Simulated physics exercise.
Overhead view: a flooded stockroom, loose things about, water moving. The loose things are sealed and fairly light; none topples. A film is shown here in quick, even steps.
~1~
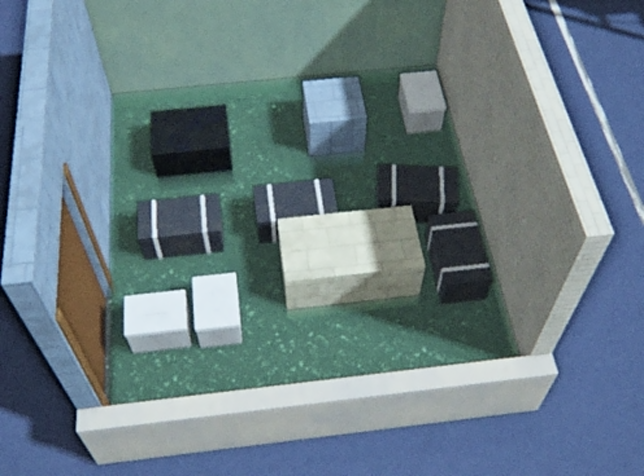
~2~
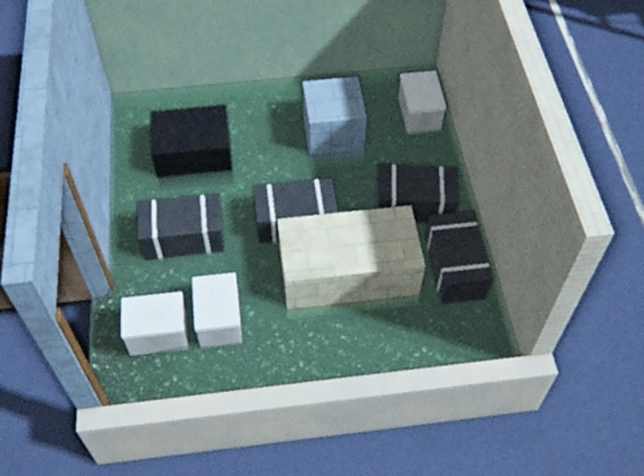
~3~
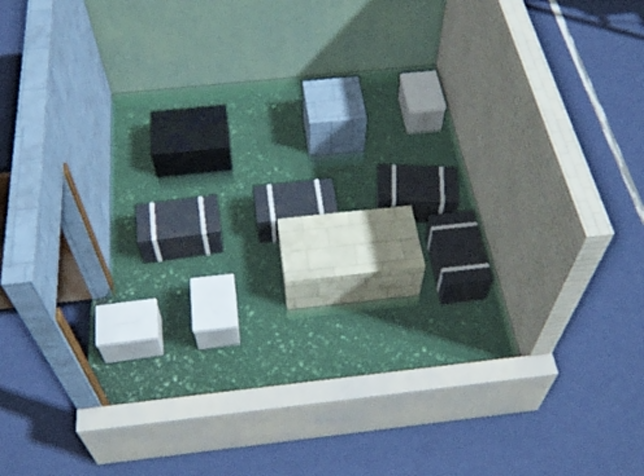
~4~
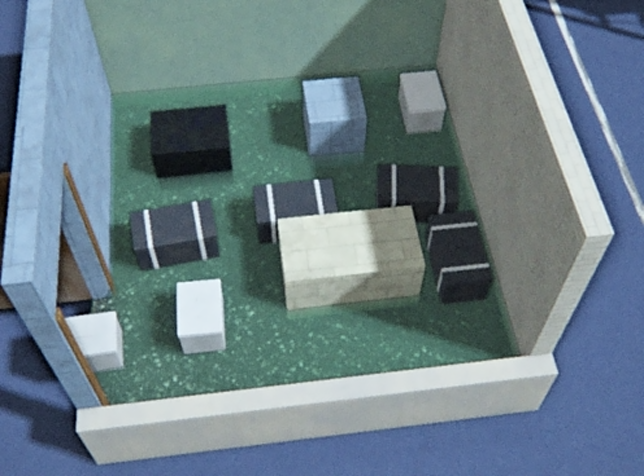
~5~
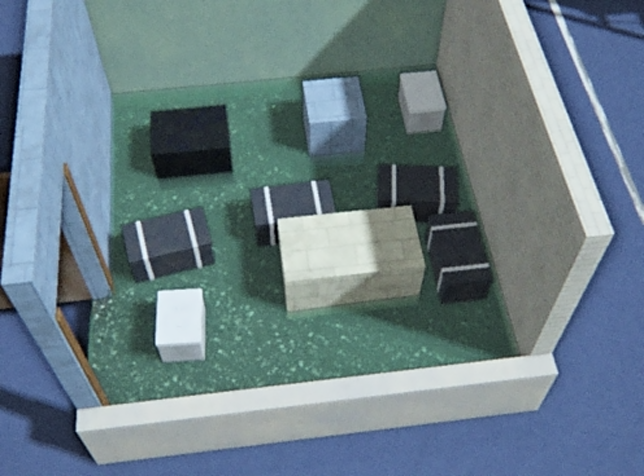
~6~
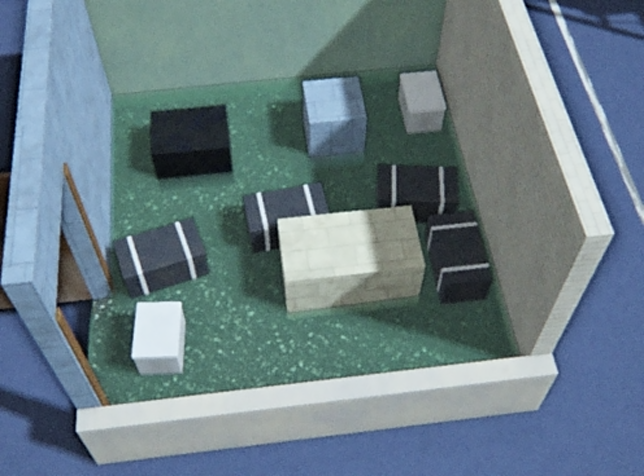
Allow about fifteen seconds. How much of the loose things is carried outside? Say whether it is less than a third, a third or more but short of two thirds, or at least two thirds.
It is a third or more but short of two thirds.
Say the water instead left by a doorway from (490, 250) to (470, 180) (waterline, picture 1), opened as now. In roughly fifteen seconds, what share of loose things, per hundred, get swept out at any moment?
It works out at some 40 per cent of the things.
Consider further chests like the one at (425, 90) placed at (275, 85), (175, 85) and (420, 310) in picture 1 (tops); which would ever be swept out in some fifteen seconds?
In turn: No, no, through.
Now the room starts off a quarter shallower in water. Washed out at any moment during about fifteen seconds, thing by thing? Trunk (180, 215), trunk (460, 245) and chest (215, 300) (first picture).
Sequence: Removed / not removed / removed.
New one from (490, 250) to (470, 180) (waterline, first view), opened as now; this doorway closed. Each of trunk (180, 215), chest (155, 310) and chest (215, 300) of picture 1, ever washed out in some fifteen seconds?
One by one as named: Doesn't escape, doesn't escape and doesn't escape.
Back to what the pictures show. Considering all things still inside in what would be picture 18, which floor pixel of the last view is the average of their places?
Their average sits at about pixel (357, 259).
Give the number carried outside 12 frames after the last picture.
That comes to 3.
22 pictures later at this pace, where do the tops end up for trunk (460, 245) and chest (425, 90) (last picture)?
(318, 334) and (420, 125), roughly.
A moment on, 2 of 7 are out; 5 afloat.
Next, 3 of 7 are out; 4 afloat.
Later, 4 of 7 are out; 3 afloat.
In the end, 4 of 7 are out; 3 afloat.
